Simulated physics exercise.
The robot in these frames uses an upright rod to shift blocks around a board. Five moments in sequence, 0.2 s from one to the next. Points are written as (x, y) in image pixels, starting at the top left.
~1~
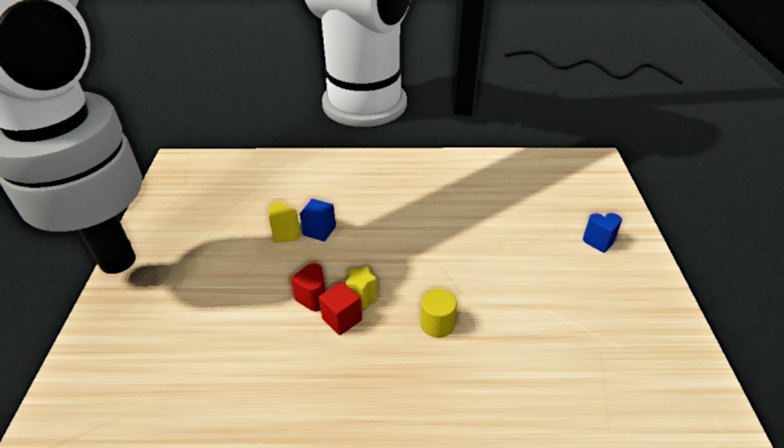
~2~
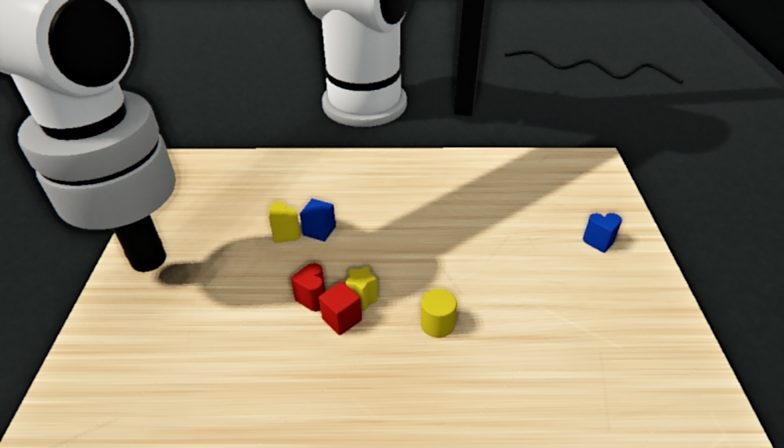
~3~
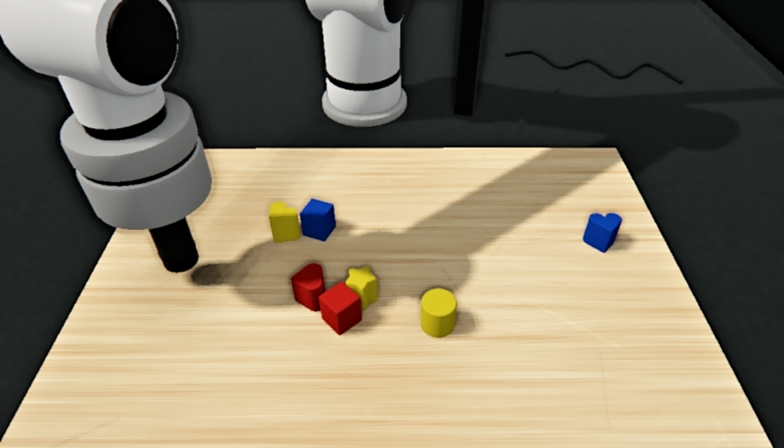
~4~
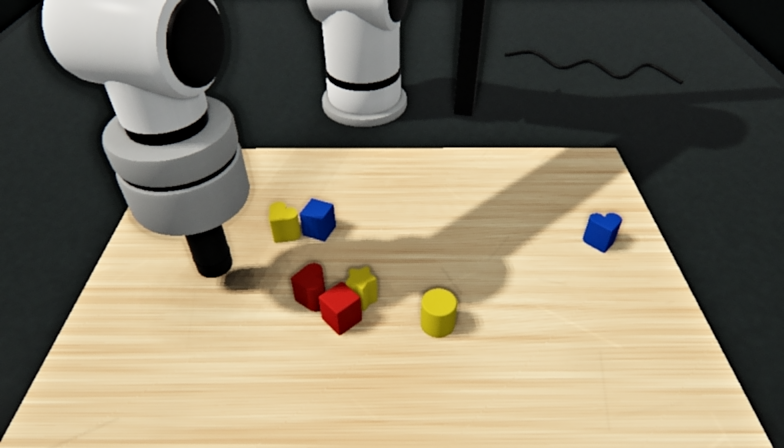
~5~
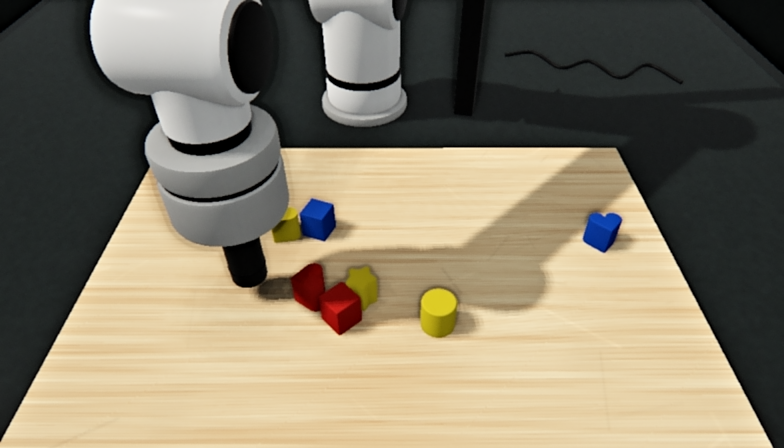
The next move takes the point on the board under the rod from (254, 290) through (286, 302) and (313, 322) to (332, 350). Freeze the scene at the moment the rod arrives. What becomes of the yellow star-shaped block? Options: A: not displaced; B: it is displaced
It's A.
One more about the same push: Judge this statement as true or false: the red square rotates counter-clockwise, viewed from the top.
This is true.
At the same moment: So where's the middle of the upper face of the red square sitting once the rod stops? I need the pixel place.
I expect it at (359, 305).
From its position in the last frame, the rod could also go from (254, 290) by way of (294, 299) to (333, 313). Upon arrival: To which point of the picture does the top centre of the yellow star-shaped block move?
Around pixel (388, 271).
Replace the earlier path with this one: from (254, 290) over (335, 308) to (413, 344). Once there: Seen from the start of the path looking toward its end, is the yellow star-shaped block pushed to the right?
I expect not.
On the path given first. One third of the way, rod at (283, 288); red heart block at (317, 276), turned 25° anticlockwise.
Two thirds of the way, rod at (311, 308); red heart block at (331, 277), turned 80° anticlockwise; red square at (349, 299).
At the end, rod at (330, 336); red heart block at (331, 277), turned 80° anticlockwise; red square at (359, 305), turned 60° anticlockwise; yellow star-shaped block not moved.
